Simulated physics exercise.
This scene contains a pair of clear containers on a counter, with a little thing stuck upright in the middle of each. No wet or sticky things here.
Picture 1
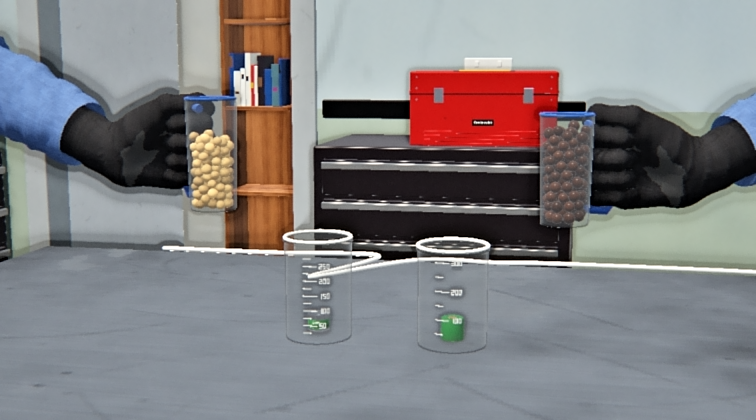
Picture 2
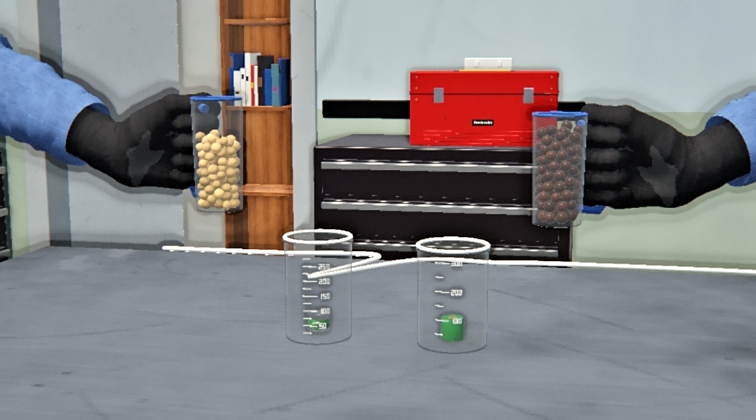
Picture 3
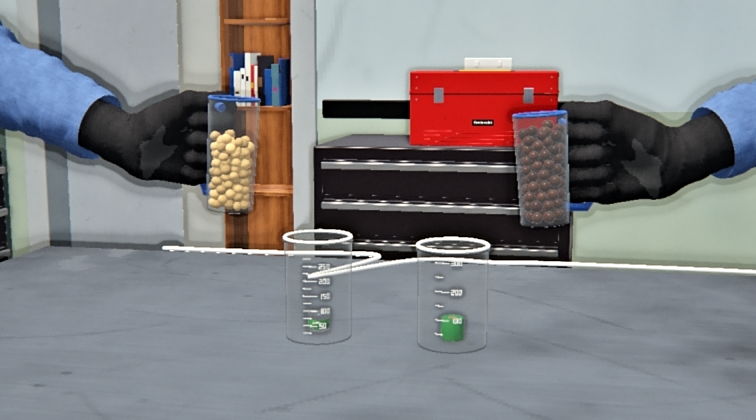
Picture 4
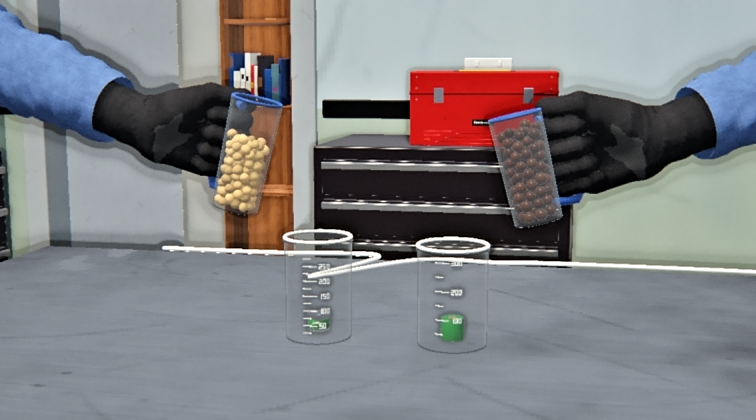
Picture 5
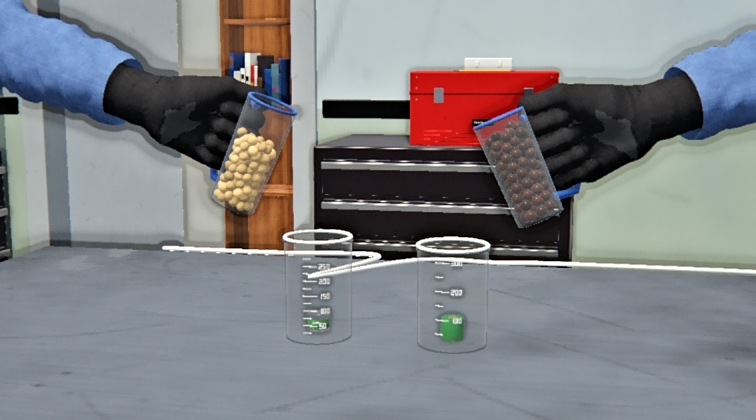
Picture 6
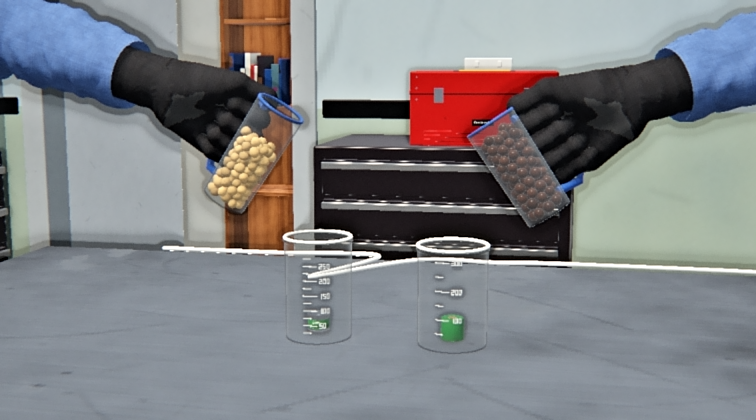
Two gloved hands, one holding a clear cup of dried chickpeas and the other a cup of chocolate balls, moved inward and gradually tilted them toward each other above two clear beakers with small objects inside.
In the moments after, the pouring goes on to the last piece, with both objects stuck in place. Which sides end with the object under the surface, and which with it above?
At the end, the left thing will get fully engulfed; the right thing will get fully engulfed.
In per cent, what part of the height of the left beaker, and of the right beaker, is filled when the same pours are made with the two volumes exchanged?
About 50 % left, 40 % right.
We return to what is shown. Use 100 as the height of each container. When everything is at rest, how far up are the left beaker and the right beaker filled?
About 40 on the left and 45 on the right.
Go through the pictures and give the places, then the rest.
Small tin in the left beaker near (319, 322), a quarter of its height or less; left cup near (212, 154), two thirds full of dried chickpeas; small roll in the right beaker near (452, 328), a quarter of its height or less; right cup near (566, 169), nearly full of chocolate balls, in the first picture.
Left cup near (218, 154), upright; right cup near (558, 169), upright, in the second picture.
Left cup near (232, 154), tipped 4°; right cup near (543, 169), tipped 4°, in the third picture.
Left cup near (246, 155), tipped 14°; right cup near (527, 168), tipped 14°, in the fourth picture.
Left cup near (252, 155), tipped 24°; right cup near (520, 168), tipped 24°, in the fifth picture.
Small tin in the left beaker near (319, 322); left cup near (252, 155), tipped 34°; small roll in the right beaker near (452, 328); right cup near (520, 168), tipped 34°, in the sixth picture.
Then, 0.35 s on from there, left beaker empty, all of its cupful still in the cup; right beaker empty, all of its cupful still in the cup.
Then, 0.78 s on from there, left beaker empty, all of its cupful still in the cup; right beaker nearly empty, nearly all of its cupful still in the cup.
Then, 1.26 s on from there, left beaker nearly empty, near two thirds of its cupful still in the cup; right beaker a third full, near a quarter of its cupful still in the cup.
In the end, left beaker a third full (surface near (319, 293)), nothing beside it; right beaker half full (surface near (453, 296)), nothing beside it; the left thing is covered; the right thing is covered.
